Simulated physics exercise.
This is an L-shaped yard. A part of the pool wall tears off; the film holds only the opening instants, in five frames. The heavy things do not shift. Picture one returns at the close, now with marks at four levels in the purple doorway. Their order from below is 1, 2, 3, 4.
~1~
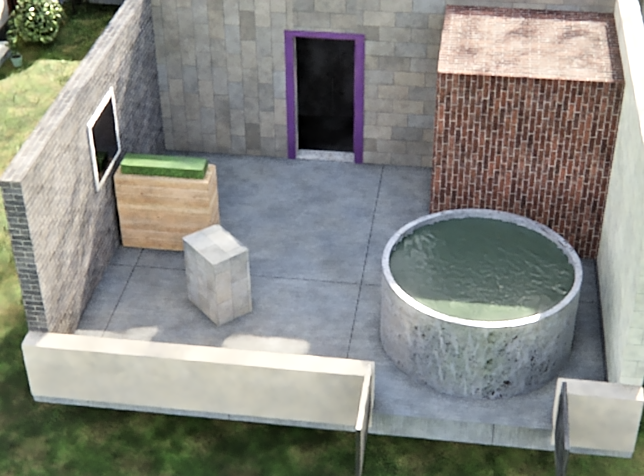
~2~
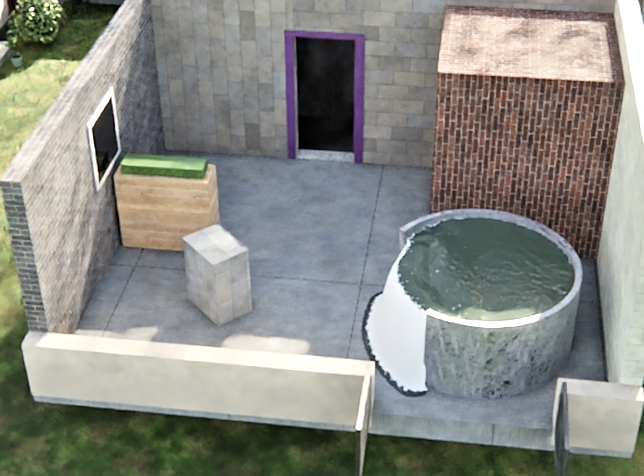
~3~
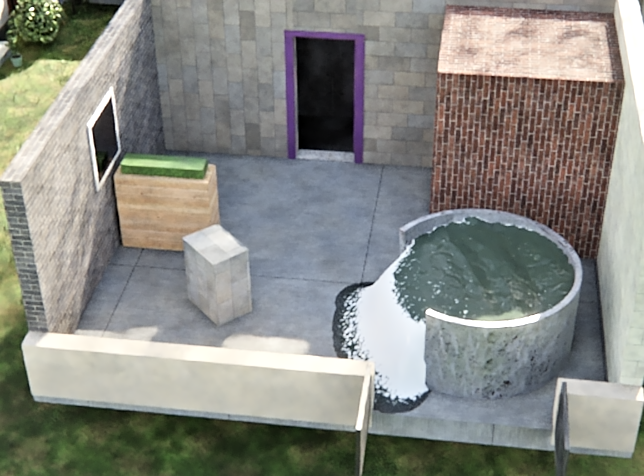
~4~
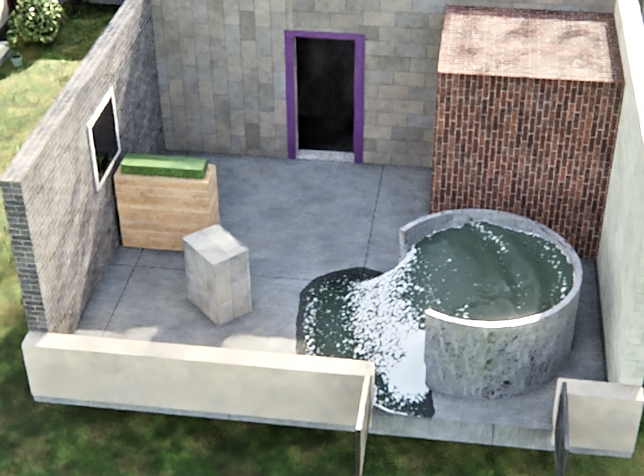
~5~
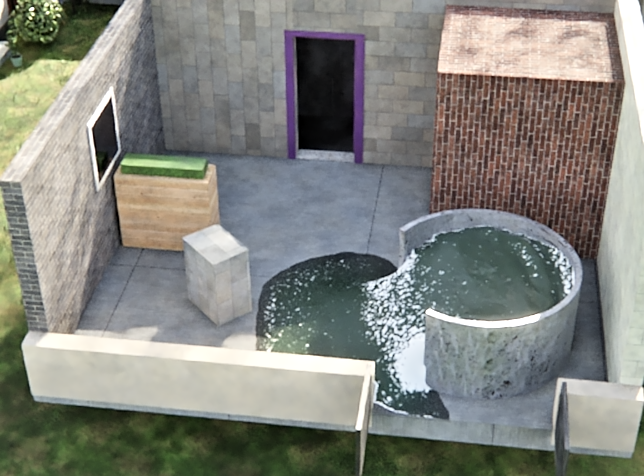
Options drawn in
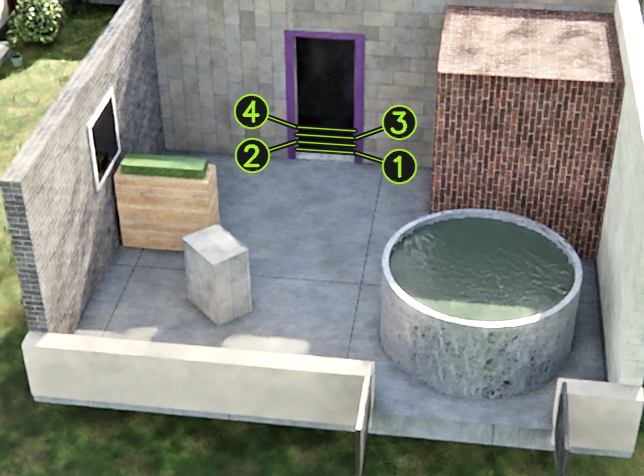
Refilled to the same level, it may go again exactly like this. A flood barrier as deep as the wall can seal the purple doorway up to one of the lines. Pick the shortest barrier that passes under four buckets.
It is 1.
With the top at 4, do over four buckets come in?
No, not at all.
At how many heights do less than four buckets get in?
All four.
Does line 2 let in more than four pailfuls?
No.
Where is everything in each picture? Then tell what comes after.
The first picture shows water in the pool at rest, its middle at (481, 269); foot of the purple doorway at (325, 160); open gate at (466, 366).
The second picture shows front seen at (372, 310), 2 % of the ground wet.
The third picture shows front seen at (351, 290), 6 % of the ground wet.
The fourth picture shows front seen at (321, 280), 11 % of the ground wet.
The fifth picture shows front seen at (311, 262), 18 % of the ground wet.
On the marked copy, 1 at (325, 150); 2 at (325, 143); 3 at (325, 136); 4 at (325, 128); from the bottom up 1, 2, 3, 4.
If 1 is chosen, a bucket or two gets in.
If 2 is chosen, nothing gets over.
If 3 is chosen, nothing gets over.
If 4 is chosen, nothing gets over.
